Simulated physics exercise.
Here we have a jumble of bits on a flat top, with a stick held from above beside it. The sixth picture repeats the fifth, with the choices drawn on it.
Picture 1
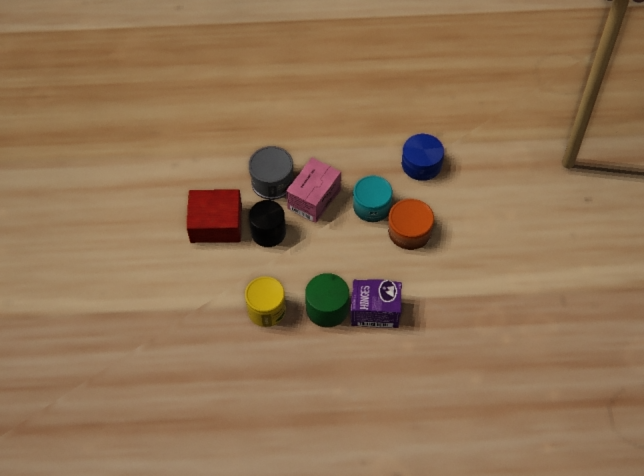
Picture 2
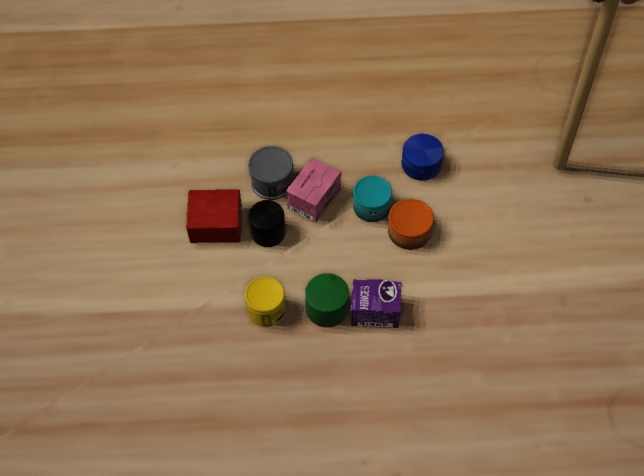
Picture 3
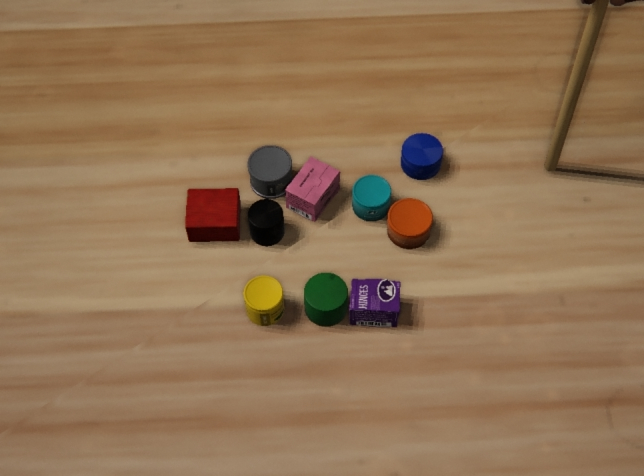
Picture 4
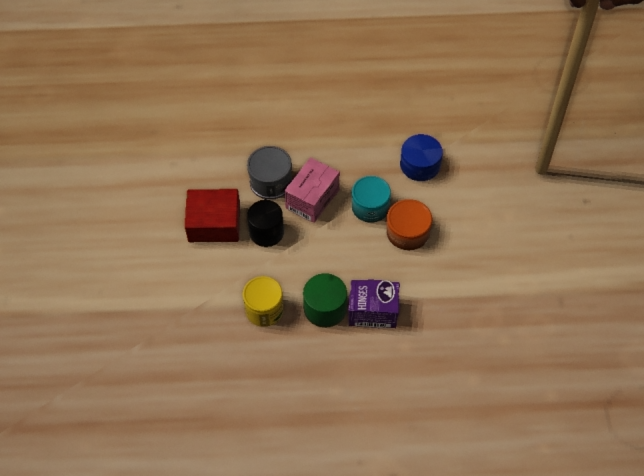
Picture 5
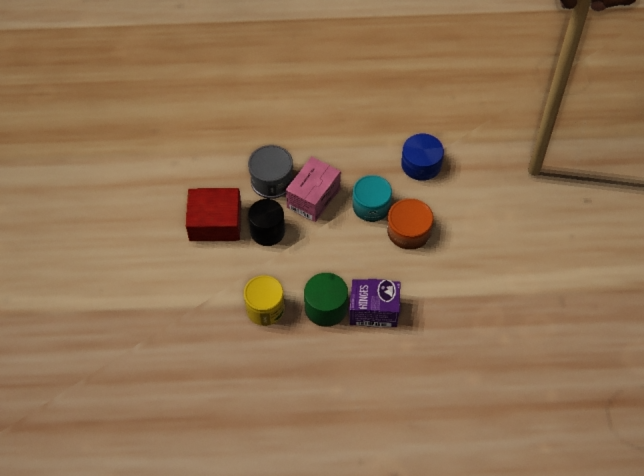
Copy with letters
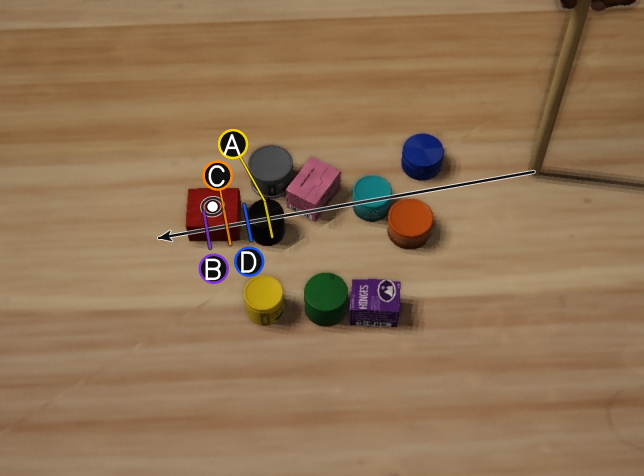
A hand at the upper right slowly slides a stick frame left toward the still, colourful objects.
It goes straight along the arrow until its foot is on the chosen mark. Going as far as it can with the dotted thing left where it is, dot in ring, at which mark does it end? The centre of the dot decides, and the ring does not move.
The farthest safe stop is D.
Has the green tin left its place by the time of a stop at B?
By then, no.
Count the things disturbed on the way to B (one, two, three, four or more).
In all, four or more.
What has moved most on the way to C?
It is the turquoise tub.
On the copy, A at (268, 219); B at (207, 230); C at (227, 226); D at (247, 223); the arrow from (534, 172) to (159, 238); the white dot at (213, 207).
On D. First, foot of the stick (433, 191).
Then, foot of the stick (332, 209); turquoise tub (334, 223).
Finally, foot of the stick (248, 224); turquoise tub (334, 223); pink box (294, 182); the dot is still in its ring.
By contrast, A keeps the dot in but is short; B shifts the dotted thing to (175, 215); C shifts the dotted thing to (194, 215).
